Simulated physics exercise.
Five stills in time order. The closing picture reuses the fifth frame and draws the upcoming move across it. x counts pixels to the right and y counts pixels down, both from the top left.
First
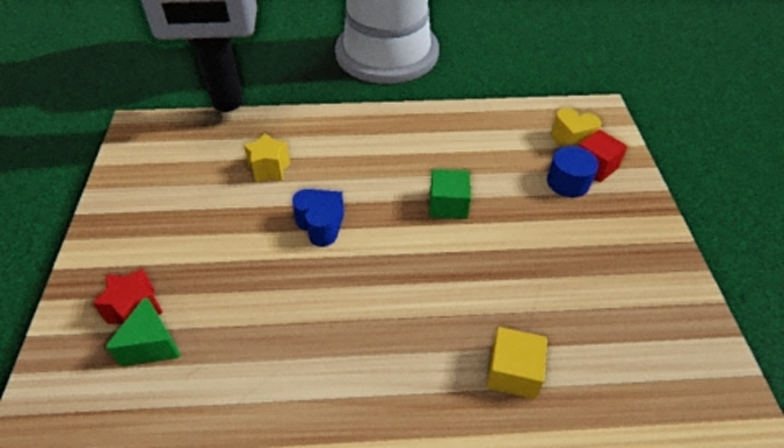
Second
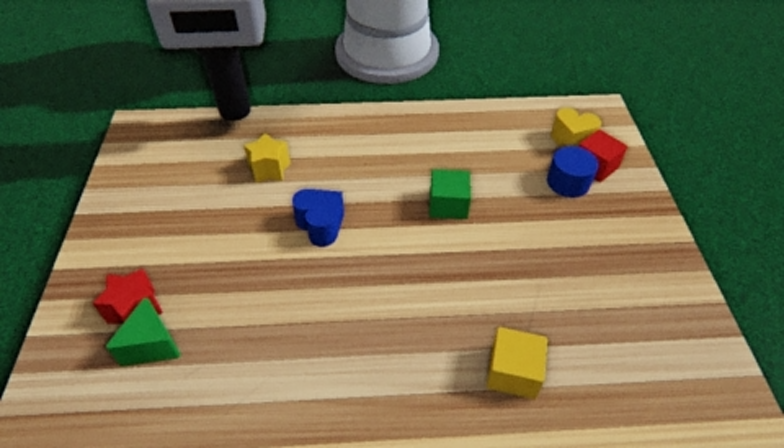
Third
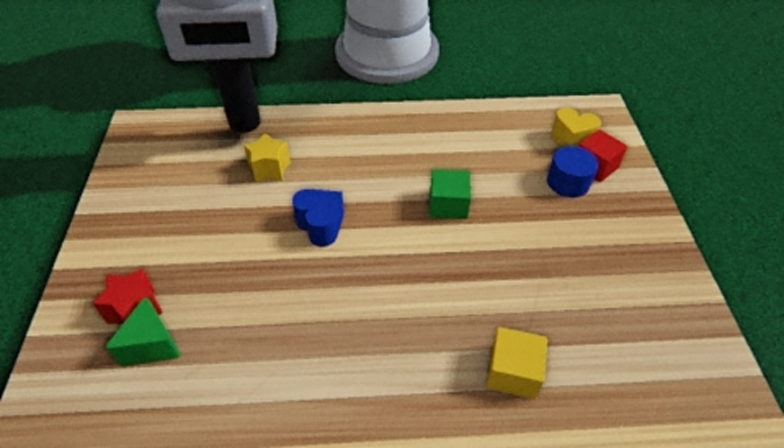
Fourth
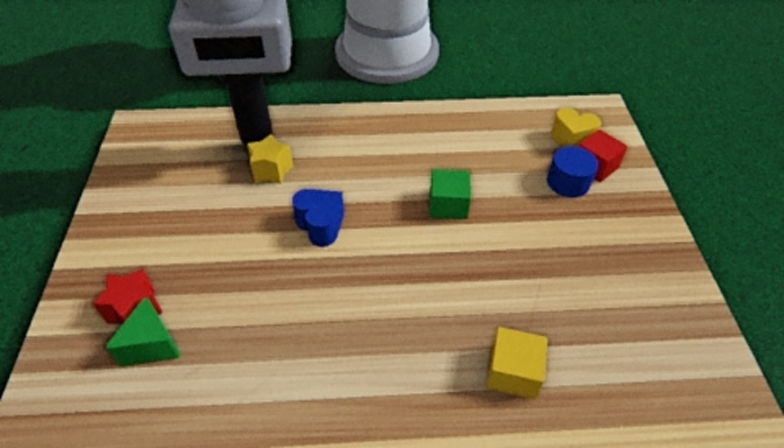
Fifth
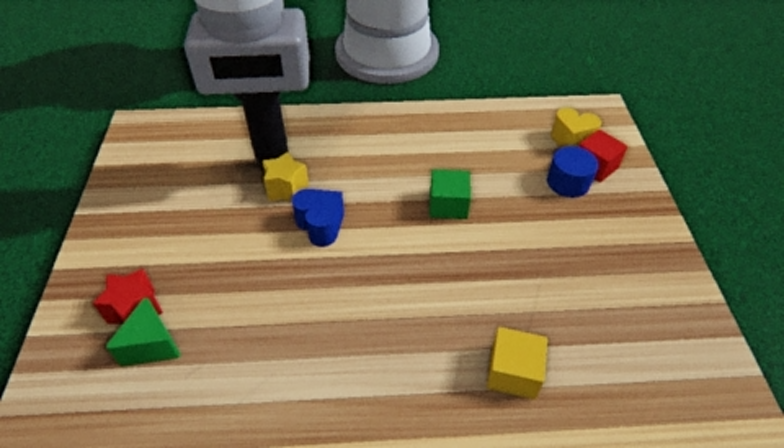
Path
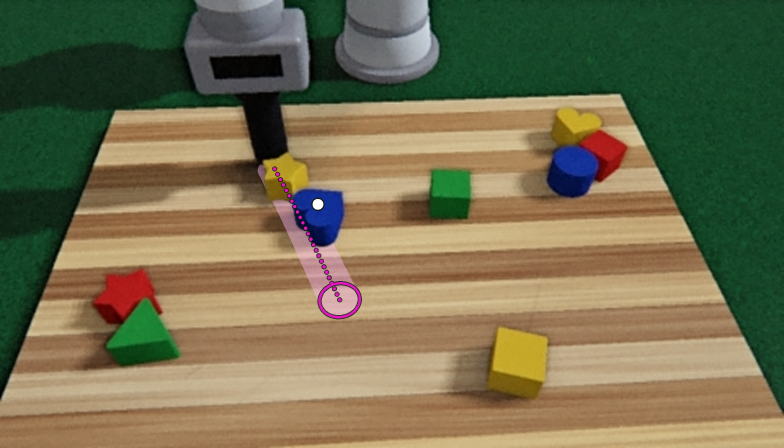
We see coloured blocks on a striped wooden board as a black rod held by a grey machine moves toward the yellow star block, then pushes it a short way down and right, closer to the blue heart-shaped block.
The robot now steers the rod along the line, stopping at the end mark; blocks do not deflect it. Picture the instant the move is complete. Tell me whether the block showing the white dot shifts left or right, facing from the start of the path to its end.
Toward the left.
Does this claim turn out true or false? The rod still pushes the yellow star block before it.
The statement is incorrect.
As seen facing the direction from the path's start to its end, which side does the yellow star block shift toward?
The right-hand side.
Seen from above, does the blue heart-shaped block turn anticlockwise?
Short answer: Yes.
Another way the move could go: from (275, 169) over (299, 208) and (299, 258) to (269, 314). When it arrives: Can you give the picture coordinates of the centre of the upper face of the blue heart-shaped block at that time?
The point I'd pick in the picture is (348, 249).
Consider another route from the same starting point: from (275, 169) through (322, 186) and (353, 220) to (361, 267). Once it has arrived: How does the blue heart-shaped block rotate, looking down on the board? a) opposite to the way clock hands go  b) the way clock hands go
(a)
The line goes from (275, 169) to (340, 300); the dot is on the blue heart-shaped block.
On the path given first. One third of the way, rod (293, 194); yellow star block (295, 211), turned 15° clockwise; blue heart-shaped block (332, 225), turned 50° anticlockwise.
Two thirds of the way, rod (314, 238); yellow star block (301, 258), turned 40° clockwise; blue heart-shaped block (350, 244), turned 85° anticlockwise.
At the end, rod (338, 288); yellow star block (297, 289), turned 100° clockwise; blue heart-shaped block (374, 256), turned 115° anticlockwise.
